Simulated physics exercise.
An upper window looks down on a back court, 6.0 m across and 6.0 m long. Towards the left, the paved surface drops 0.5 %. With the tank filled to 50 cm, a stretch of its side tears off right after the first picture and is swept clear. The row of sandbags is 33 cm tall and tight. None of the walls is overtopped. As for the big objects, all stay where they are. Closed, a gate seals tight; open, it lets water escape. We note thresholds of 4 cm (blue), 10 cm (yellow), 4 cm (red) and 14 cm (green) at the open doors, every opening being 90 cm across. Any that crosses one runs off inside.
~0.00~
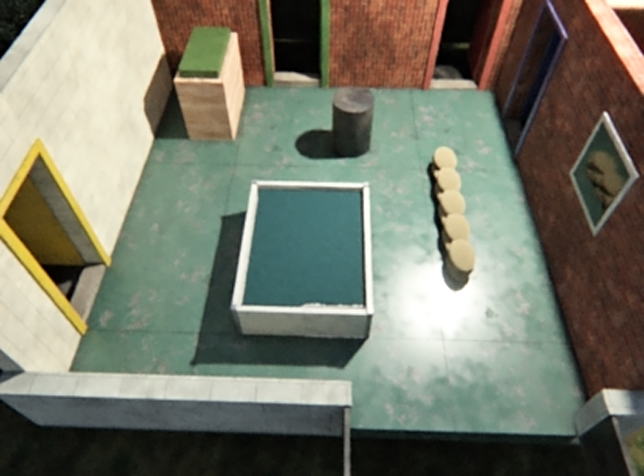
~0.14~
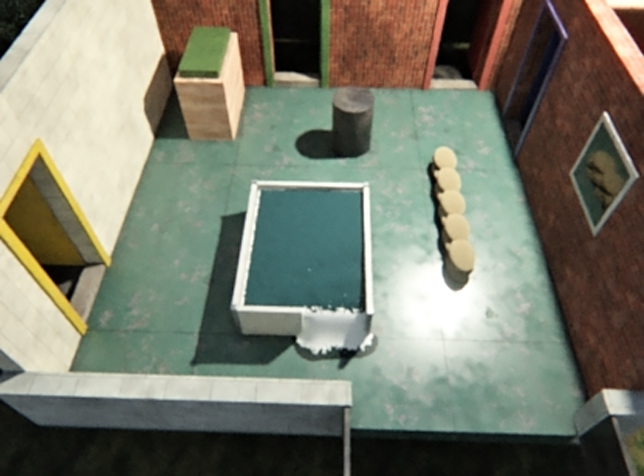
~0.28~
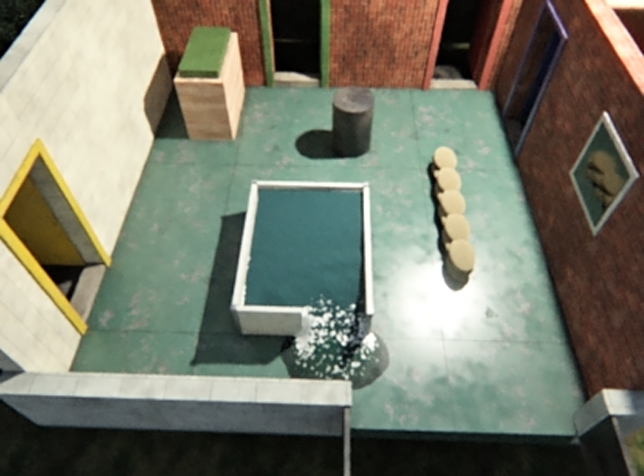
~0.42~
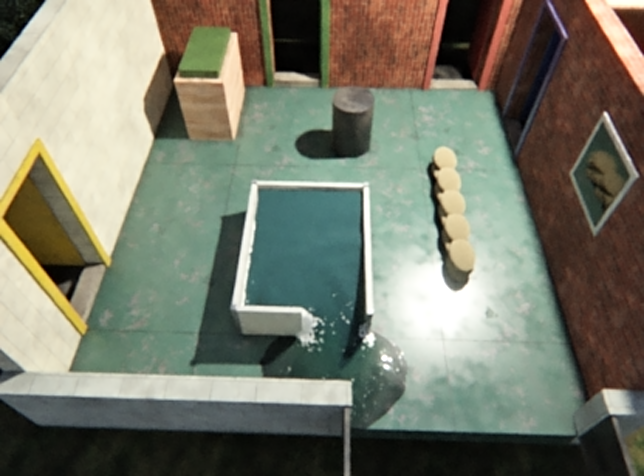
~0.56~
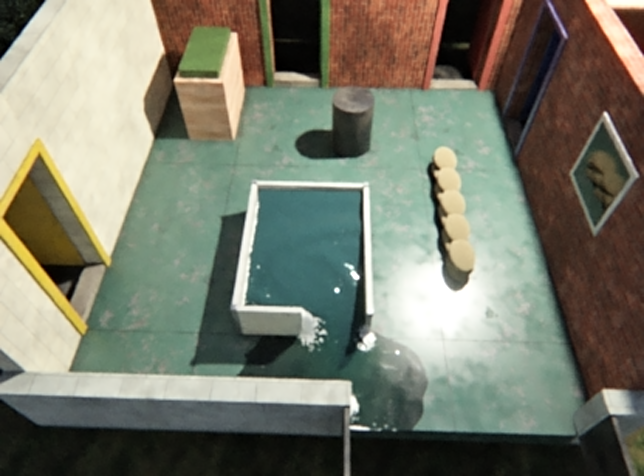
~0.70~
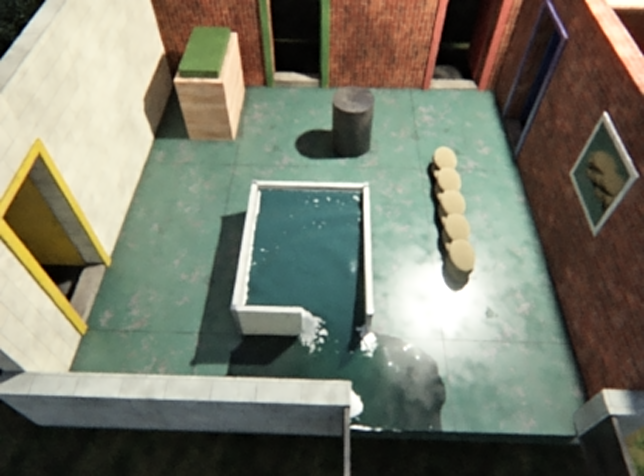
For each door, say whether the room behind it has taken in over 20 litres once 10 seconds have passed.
The blue door: Not over, the yellow door: Not over, the red door: Not over, the green door: Not over.
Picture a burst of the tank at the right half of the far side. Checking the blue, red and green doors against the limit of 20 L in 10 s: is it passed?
Then: Blue beyond it, red beyond it, green short of it.
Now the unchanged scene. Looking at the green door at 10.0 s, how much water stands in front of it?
2.0 cm.
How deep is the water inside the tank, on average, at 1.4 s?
Around 36 cm on average.
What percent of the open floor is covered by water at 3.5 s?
Roughly 20 percent.
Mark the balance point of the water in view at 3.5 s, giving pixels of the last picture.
(277, 296).
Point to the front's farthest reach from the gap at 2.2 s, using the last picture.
I'd put it near pixel (60, 397) of the last picture.
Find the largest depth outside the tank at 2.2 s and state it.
Peak depth: Approx. 29 cm.
After 1.4 s water covers 10 % of the floor and is deepest (34 cm) near (328, 405); blue door not reached, yellow door not reached, red door not reached, green door not reached.
After 2.2 s water covers 15 % of the floor and is deepest (29 cm) near (328, 389); blue door not reached, yellow door 4 cm at the sill, 0 L in, red door not reached, green door not reached.
After 3.5 s water covers 20 % of the floor and is deepest (20 cm) near (328, 405); blue door not reached, yellow door 10 cm at the sill, 1 L in, red door not reached, green door not reached.
After 6.0 s water covers 35 % of the floor and is deepest (12 cm) near (328, 405); blue door not reached, yellow door 7 cm at the sill, 2 L in, red door not reached, green door not reached.
After 10.0 s water covers 45 % of the floor and is deepest (8 cm) near (155, 136); blue door not reached, yellow door 4 cm at the sill, 2 L in, red door not reached, green door 2 cm at the sill, 0 L in.
